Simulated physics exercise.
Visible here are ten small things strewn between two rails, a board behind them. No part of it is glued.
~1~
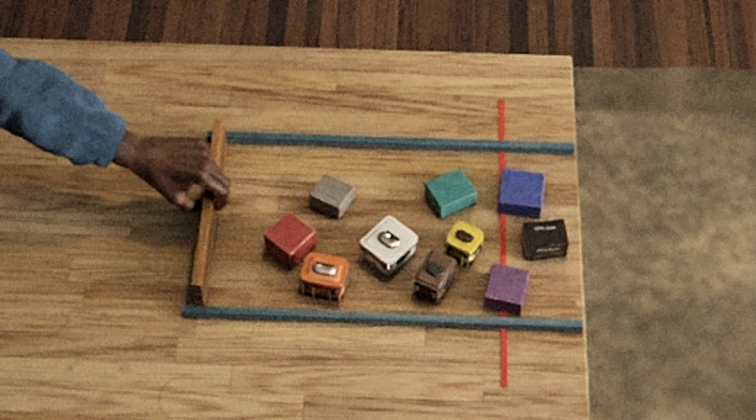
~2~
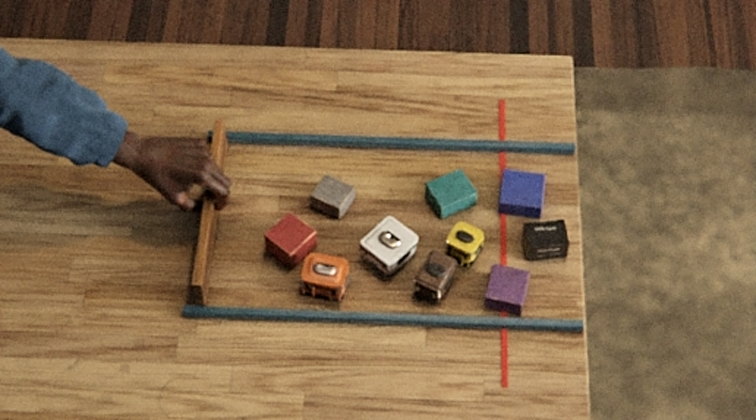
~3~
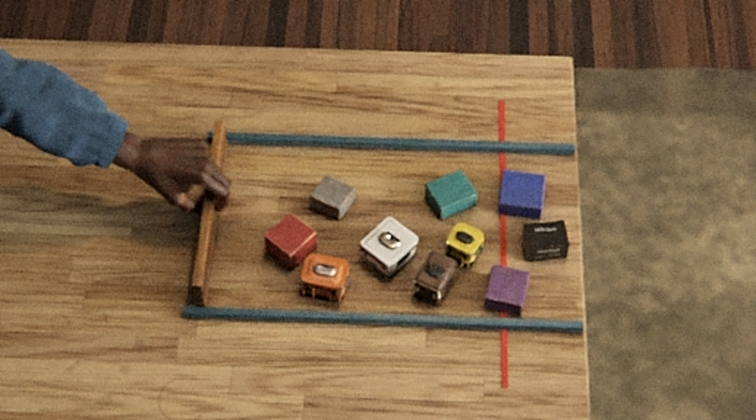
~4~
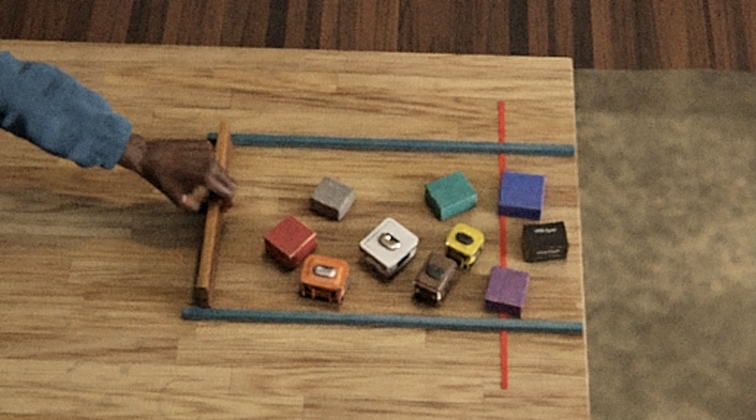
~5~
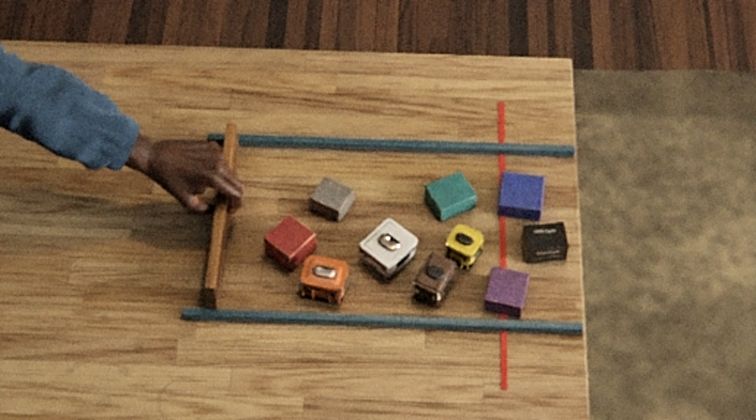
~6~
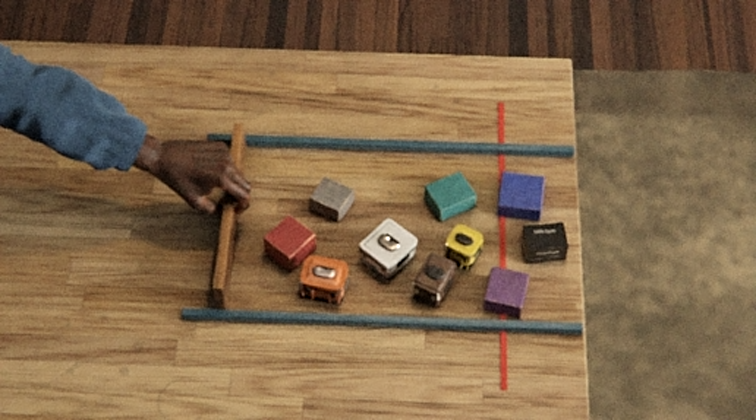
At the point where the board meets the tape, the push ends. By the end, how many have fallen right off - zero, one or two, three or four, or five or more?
Okay, so the number that tips off the end comes to three or four, I'd say.
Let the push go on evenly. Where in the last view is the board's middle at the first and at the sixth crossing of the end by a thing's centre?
Pixels in order: Roughly (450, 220), roughly (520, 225).
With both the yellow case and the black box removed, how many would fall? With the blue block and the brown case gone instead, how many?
First try 2, second try 2.
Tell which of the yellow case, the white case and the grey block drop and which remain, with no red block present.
In that case the yellow case stays where it is, the white case stays where it is, the grey block stays where it is.
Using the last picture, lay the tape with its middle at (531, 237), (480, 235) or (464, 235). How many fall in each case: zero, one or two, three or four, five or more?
First five or over, next one or two, finally one or two.
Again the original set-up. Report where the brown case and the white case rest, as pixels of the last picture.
The brown case finishes at (568, 305); the white case finishes at (560, 246).
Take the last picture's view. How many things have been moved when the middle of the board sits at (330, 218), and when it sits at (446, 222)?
At the first point the count is 4, at the second it's 10.
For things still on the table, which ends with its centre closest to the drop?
Foremost one: Brown case.
Soon after, none off yet; black box at rest near (545, 243); blue block at rest near (521, 196); purple block at rest near (506, 292).
After that, none off yet; black box at rest near (545, 243); blue block at rest near (522, 196); purple block displaced a little near (524, 295).
In the end, the number that fall off is three or four; gone, yellow case, purple block, blue block and black box.
